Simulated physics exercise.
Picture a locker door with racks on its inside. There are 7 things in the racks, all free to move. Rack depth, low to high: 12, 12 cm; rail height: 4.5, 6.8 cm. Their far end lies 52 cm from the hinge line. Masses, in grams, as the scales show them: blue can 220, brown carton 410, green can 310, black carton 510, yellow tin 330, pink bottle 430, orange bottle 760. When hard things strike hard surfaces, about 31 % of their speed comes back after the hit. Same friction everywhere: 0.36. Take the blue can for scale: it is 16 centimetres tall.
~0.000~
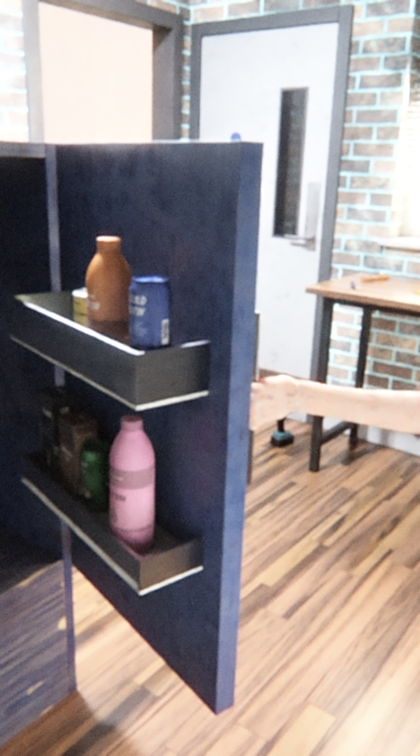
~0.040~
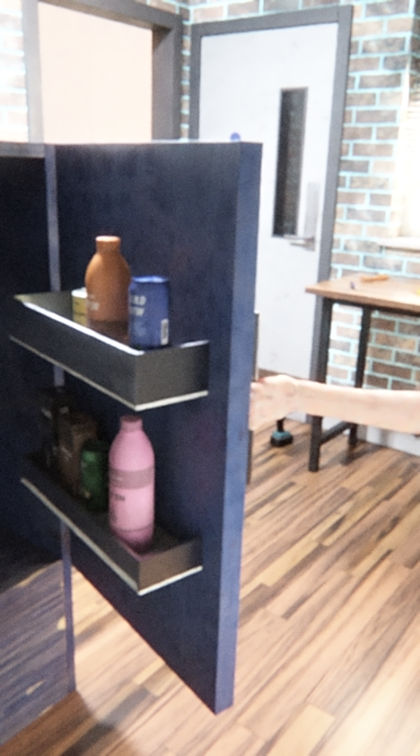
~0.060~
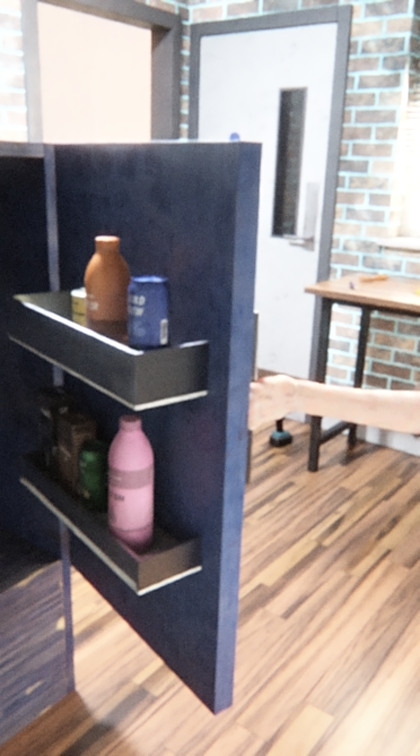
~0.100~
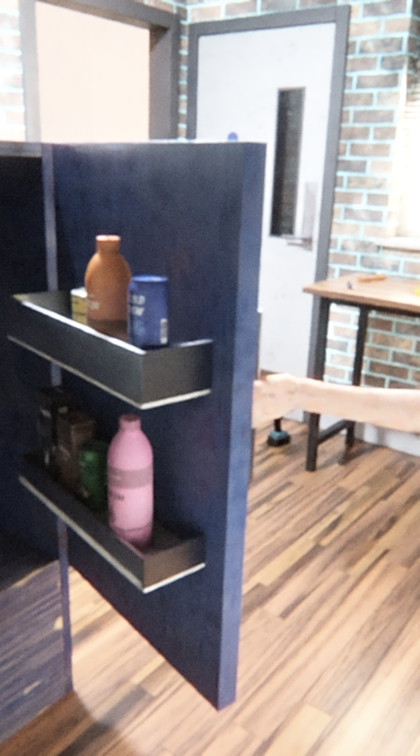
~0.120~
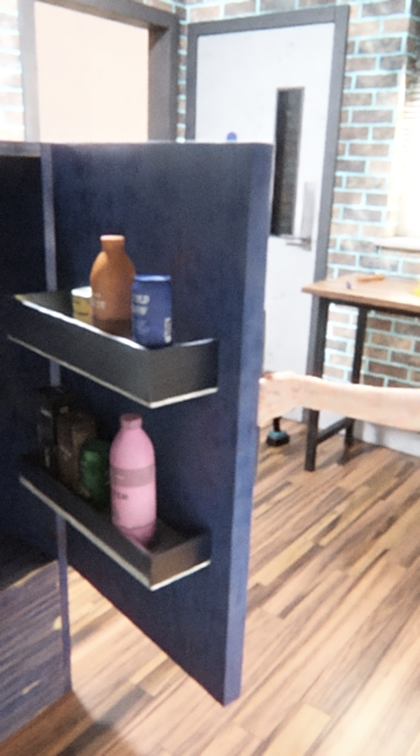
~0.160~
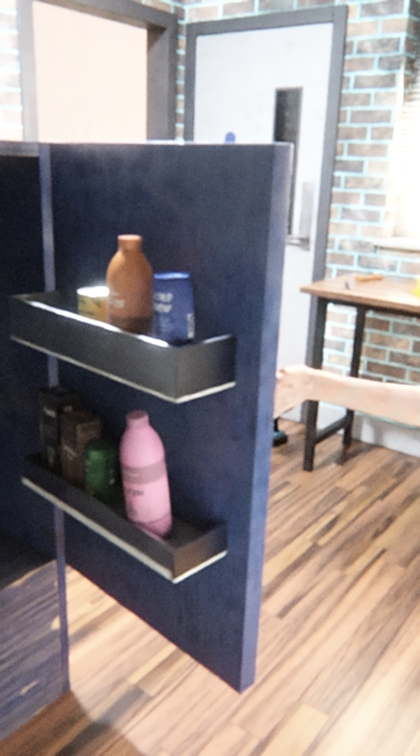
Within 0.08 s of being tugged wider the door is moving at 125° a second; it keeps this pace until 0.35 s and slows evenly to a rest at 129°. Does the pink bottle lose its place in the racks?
Lost from the rack.
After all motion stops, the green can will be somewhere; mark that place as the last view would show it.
Roughly pixel (173, 444).
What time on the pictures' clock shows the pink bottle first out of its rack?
Somewhere about 0.9 s.
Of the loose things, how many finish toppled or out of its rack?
Altogether, 1.
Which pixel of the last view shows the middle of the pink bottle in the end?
Around (273, 716).
After 0.56 s, open by 125°; pink bottle 37° off upright near (287, 422); blue can 17° off upright; green can moved 3 cm.
After 1.06 s, open by 129°; pink bottle now out of its rack; blue can 12° off upright; green can moved 3 cm.
In the end (2.4 s), out of its rack, pink bottle; the other 6 under 5 cm from the start. In the last view, pink bottle near (273, 716).
